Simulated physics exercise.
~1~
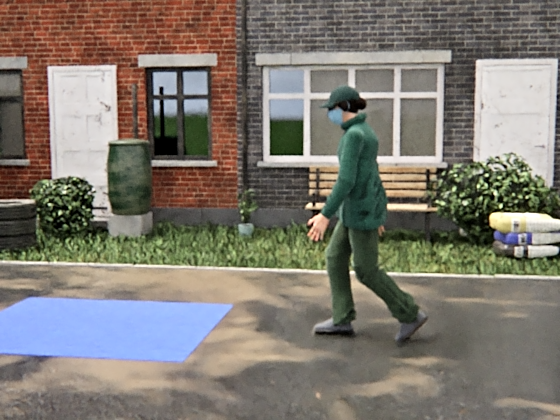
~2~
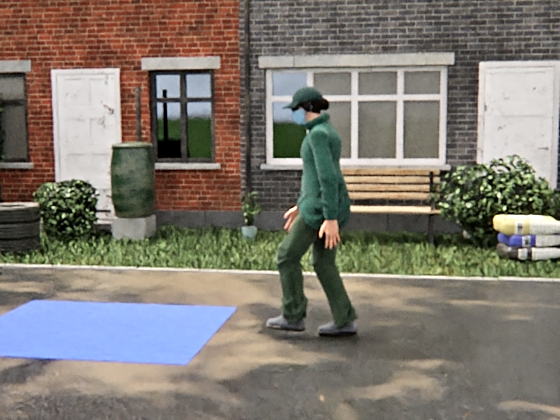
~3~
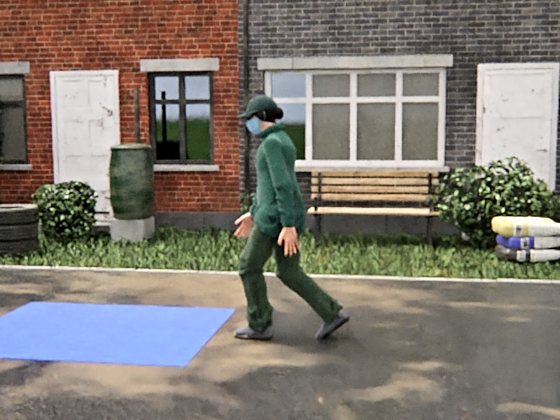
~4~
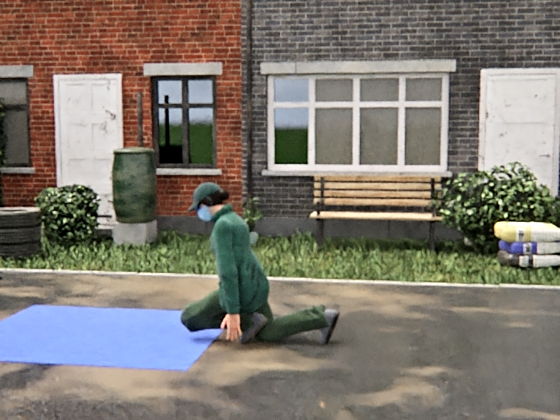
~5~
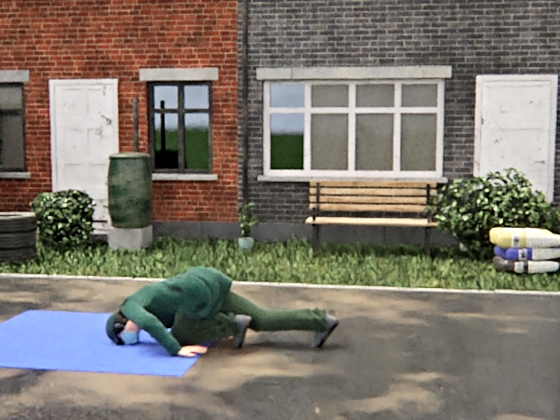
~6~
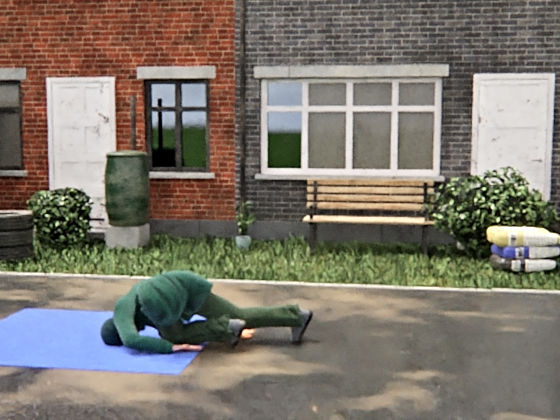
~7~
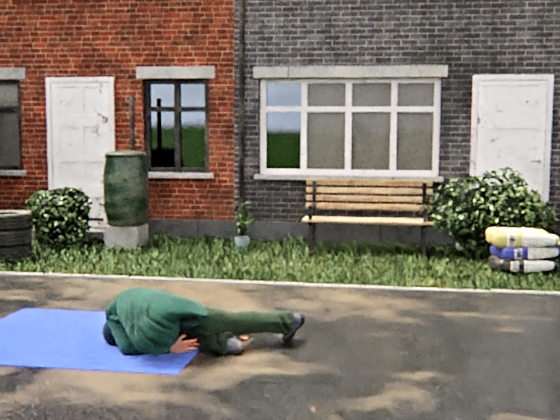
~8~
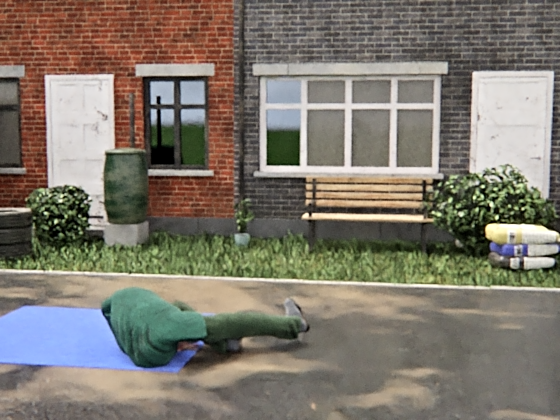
The clip shows a masked person in a green cap and outfit walking left along a paved road past brick houses, then dropping to the ground, pitching forward onto the near edge of a blue mat, and ending slumped with head and upper body on it, legs trailing off to the right.
